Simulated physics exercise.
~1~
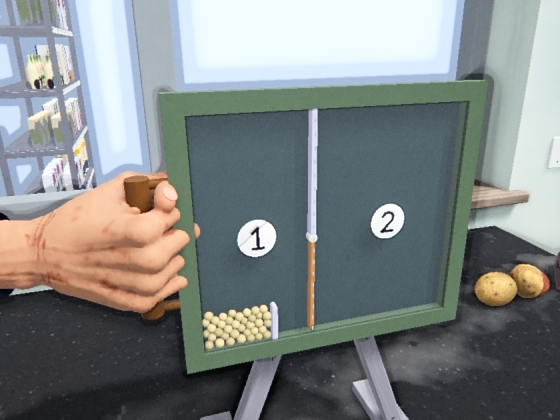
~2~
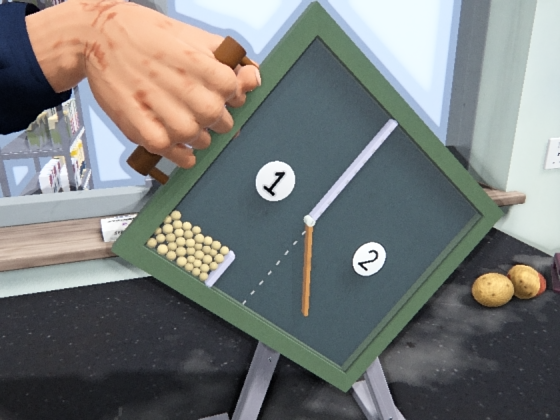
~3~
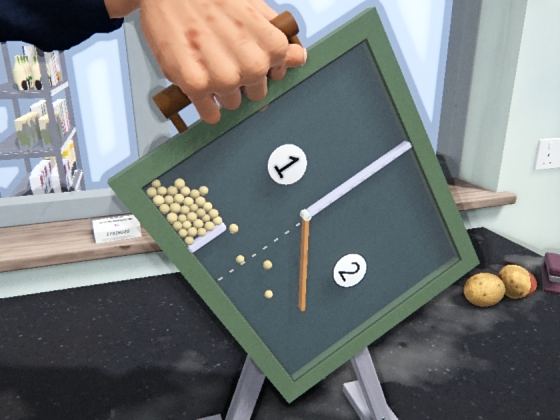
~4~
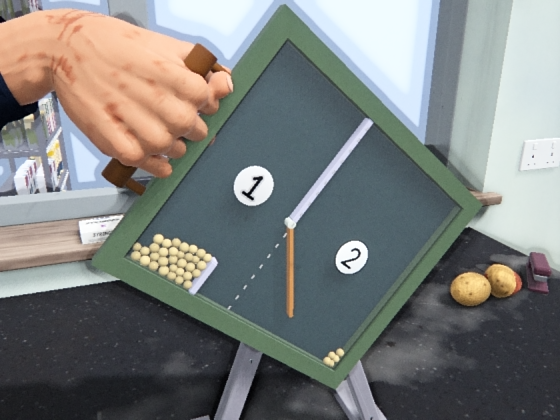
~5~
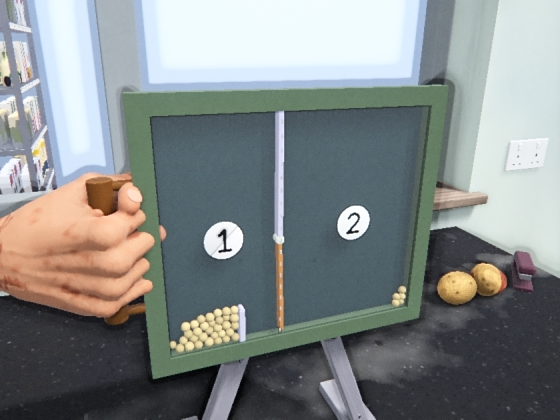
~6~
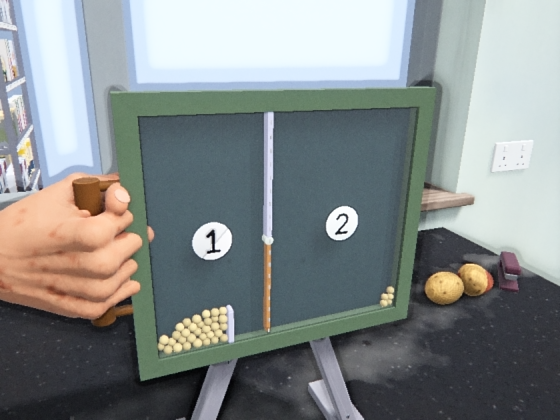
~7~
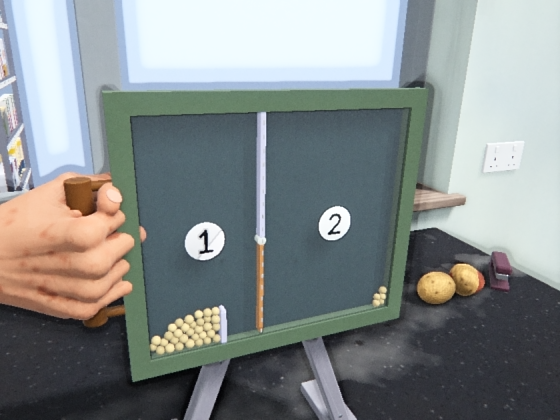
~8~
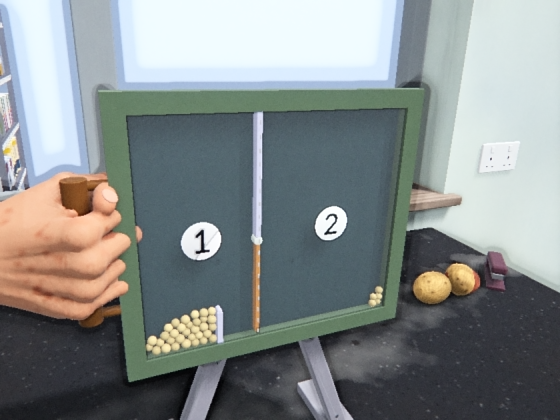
A hand tilted a green-framed box clockwise by its handle, swinging open an orange flap and spilling a few pale beans, then turned it back level, leaving most in the left side's corner and a few at the far right.
